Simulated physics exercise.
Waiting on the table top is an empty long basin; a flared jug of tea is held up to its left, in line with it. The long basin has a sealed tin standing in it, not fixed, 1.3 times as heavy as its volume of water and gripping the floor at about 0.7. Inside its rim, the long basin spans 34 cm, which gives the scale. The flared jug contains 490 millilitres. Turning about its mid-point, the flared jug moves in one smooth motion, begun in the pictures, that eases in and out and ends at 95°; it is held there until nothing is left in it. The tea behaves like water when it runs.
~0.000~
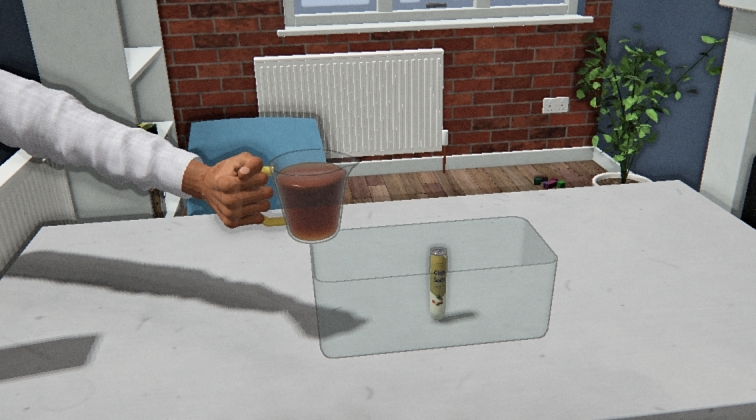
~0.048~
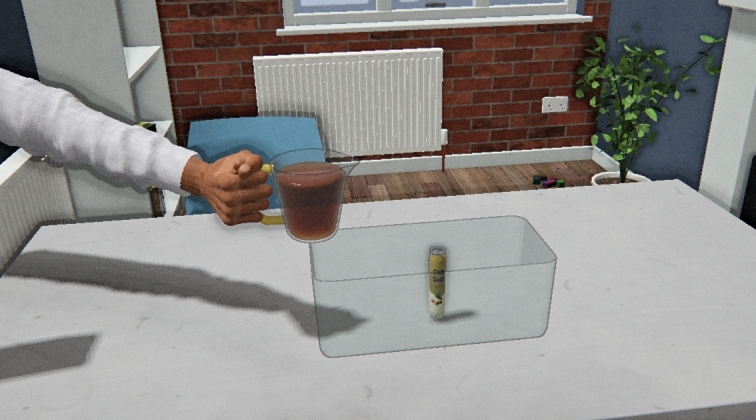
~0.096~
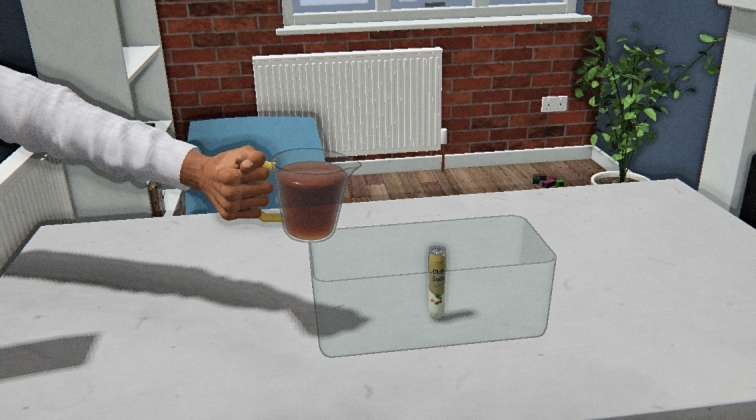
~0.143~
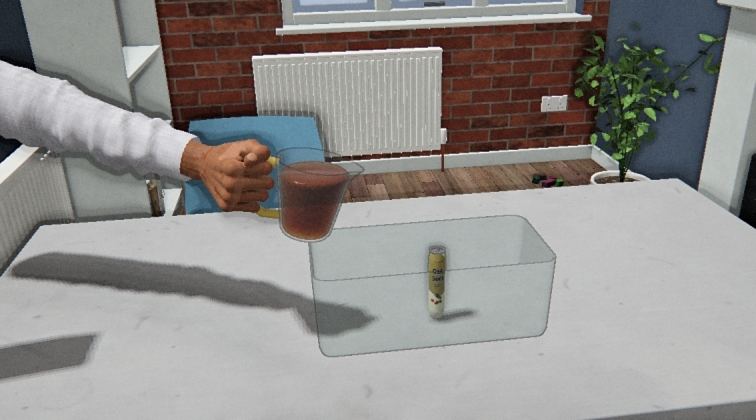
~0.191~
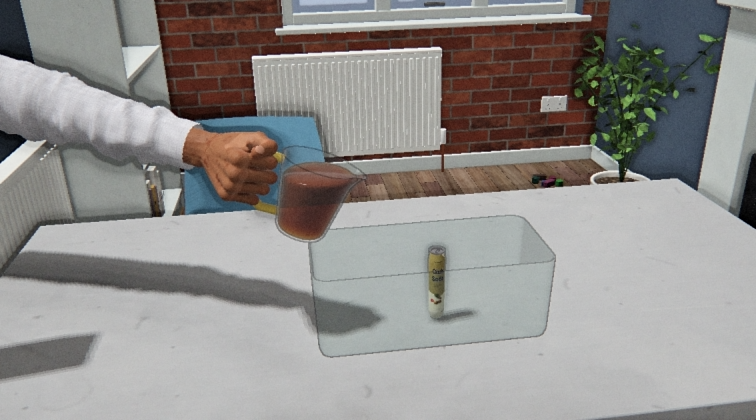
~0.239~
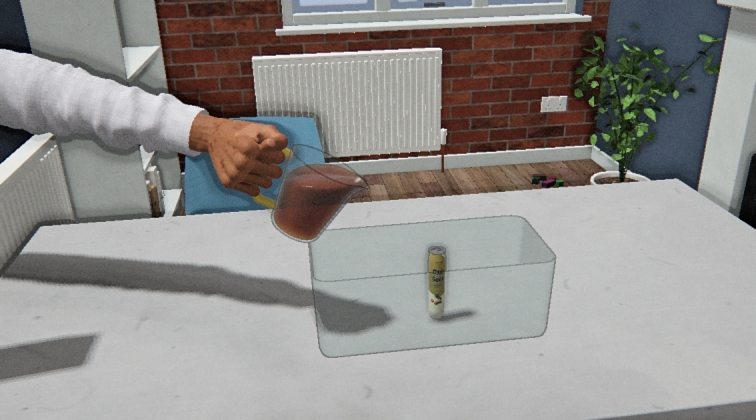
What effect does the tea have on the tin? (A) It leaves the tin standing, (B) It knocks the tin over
Answer: A.
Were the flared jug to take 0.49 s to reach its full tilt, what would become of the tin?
In that case the tin does not tip.
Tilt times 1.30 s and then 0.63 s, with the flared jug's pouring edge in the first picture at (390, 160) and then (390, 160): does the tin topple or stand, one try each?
The tin overturns the first time and overturns the second time.
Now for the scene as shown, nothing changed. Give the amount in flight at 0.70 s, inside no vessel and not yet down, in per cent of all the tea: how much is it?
Close to 7 per cent.
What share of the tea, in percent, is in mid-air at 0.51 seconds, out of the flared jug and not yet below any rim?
Around 18 in a hundred.
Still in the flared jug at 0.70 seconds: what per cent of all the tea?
14 in a hundred, give or take.
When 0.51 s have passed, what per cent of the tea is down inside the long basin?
The basin holds roughly 30 in a hundred parts at that moment.
By 0.51 s the tilt is 86° and 52 per cent is still to pour; the tin stands where it began.
By 0.70 s the tilt is 95° and 13 per cent is still to pour; the tin stands where it began.
By 0.91 s the tilt is 95° and 2 per cent is still to pour; the tin stands where it began.
By 1.13 s the tilt is 95° and 0 per cent is still to pour; the tin stands where it began.
At rest the tin stands where it began.
